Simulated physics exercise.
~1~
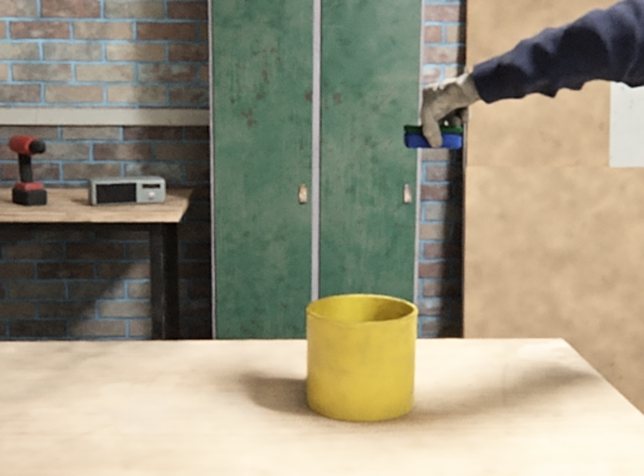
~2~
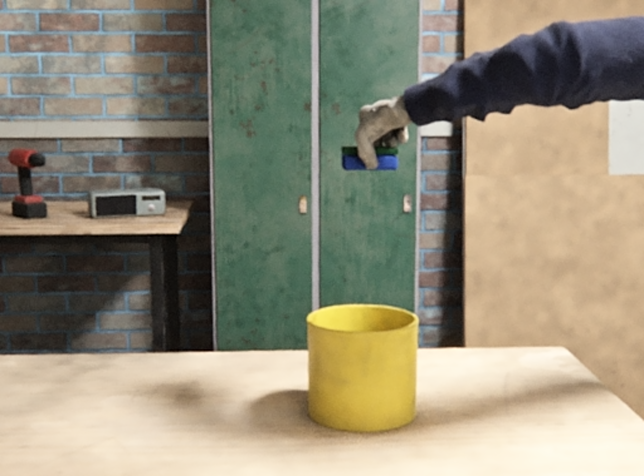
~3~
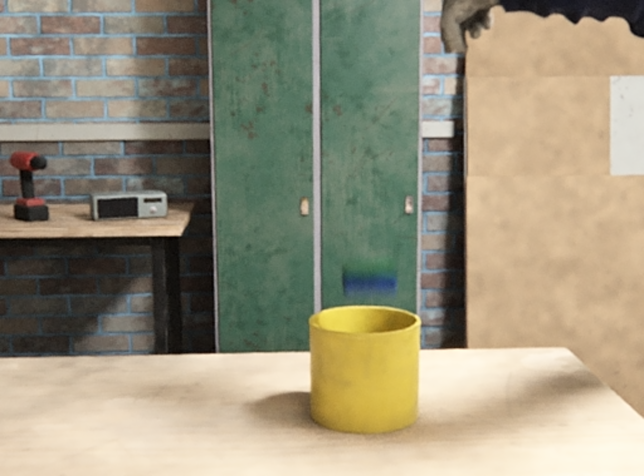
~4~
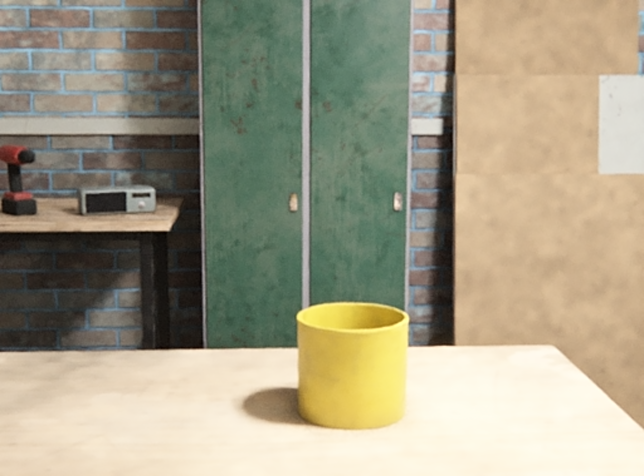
A workshop with a brick wall is seen from across a pale wooden table, the view swaying slightly. A yellow cylindrical container stands on the table, with green lockers behind it, a red drill and a small grey device on a bench at left, and brown boards at right. A hand in a dark blue sleeve reaches in from the right, holding a blue sponge high up. It carries the sponge left until it is above the container, then lets go and draws back to the right. The sponge drops and ends up inside the yellow container, out of sight.
